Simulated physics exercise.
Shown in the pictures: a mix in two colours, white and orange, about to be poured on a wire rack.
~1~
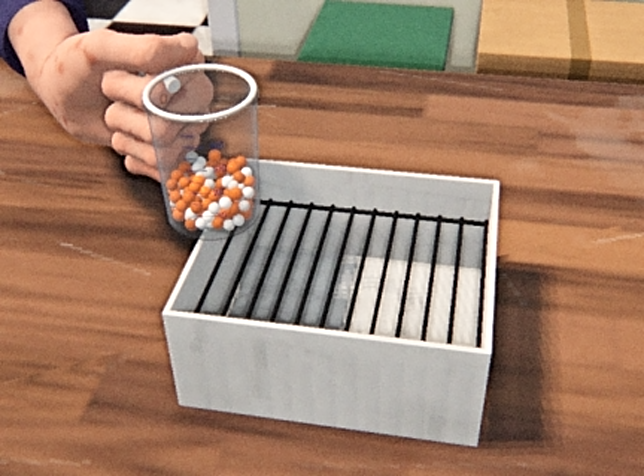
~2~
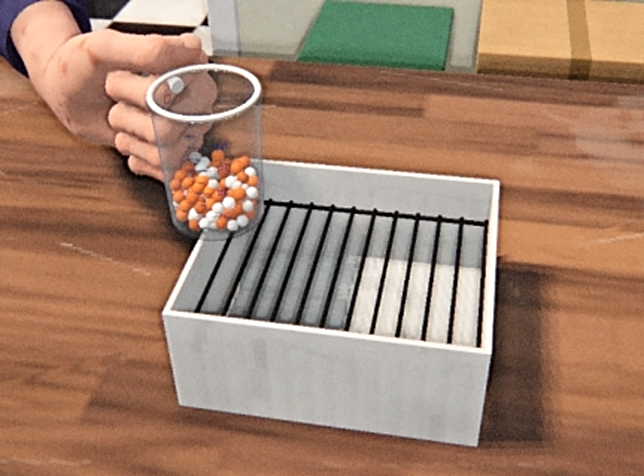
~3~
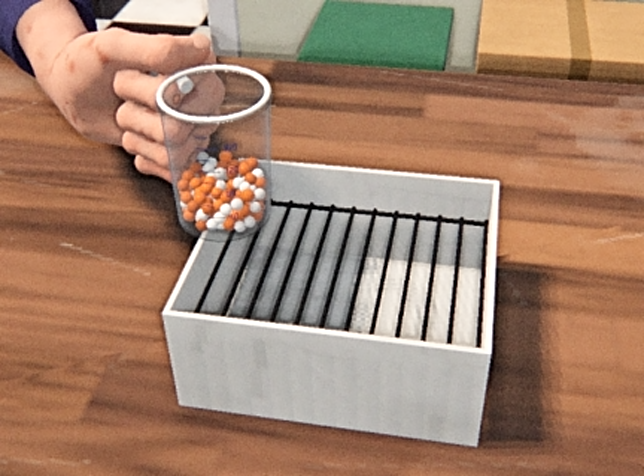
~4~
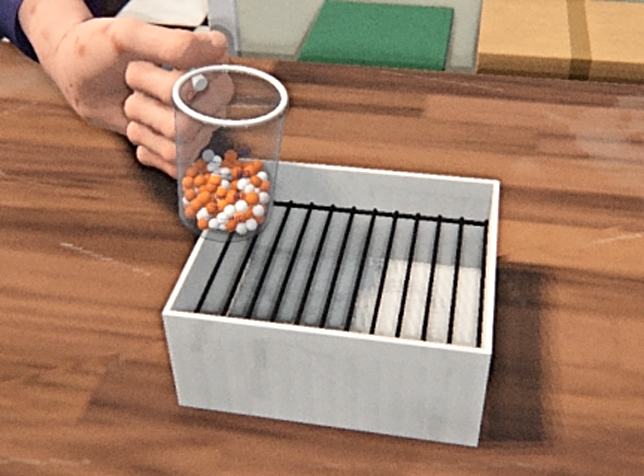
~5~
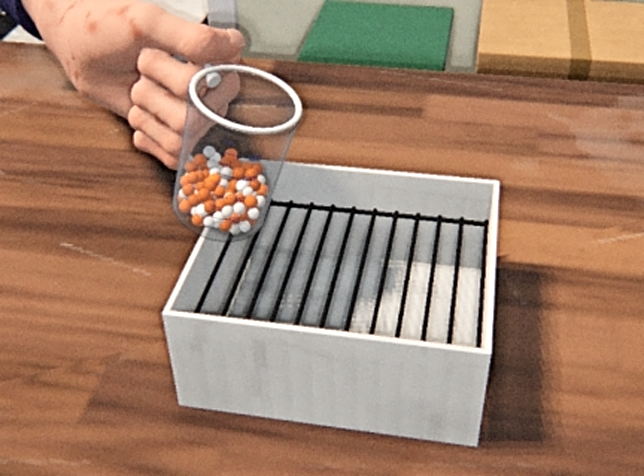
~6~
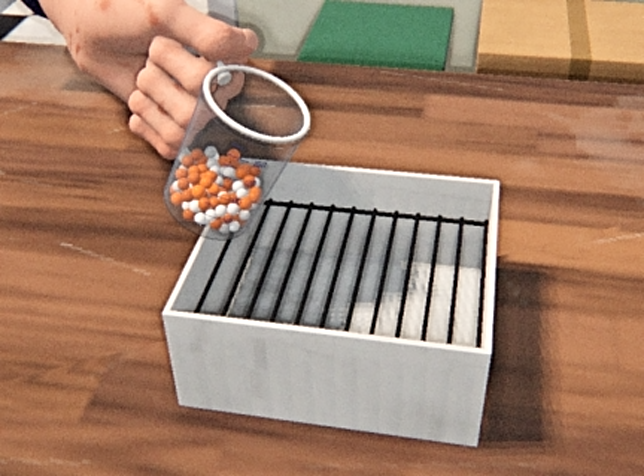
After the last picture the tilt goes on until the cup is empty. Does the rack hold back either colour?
The white bits slip past the grid. Orange bits? They slip past the grid.
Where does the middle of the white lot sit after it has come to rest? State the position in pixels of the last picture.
The centre comes to rest roughly at (335, 302).
Then, 0.58 s past the last view, white ones, all in the cup; orange ones, all in the cup.
Then, 1.09 s past the last view, white ones, most in the cup, a small part on or over the wires; orange ones, most in the cup, a small part on or over the wires, a stray few under the rack.
Then, 1.53 s past the last view, white ones, a small part on or over the wires, nearly all under the rack; orange ones, a small part on or over the wires, nearly all under the rack.
Finally, white ones, all under the rack; orange ones, all under the rack.
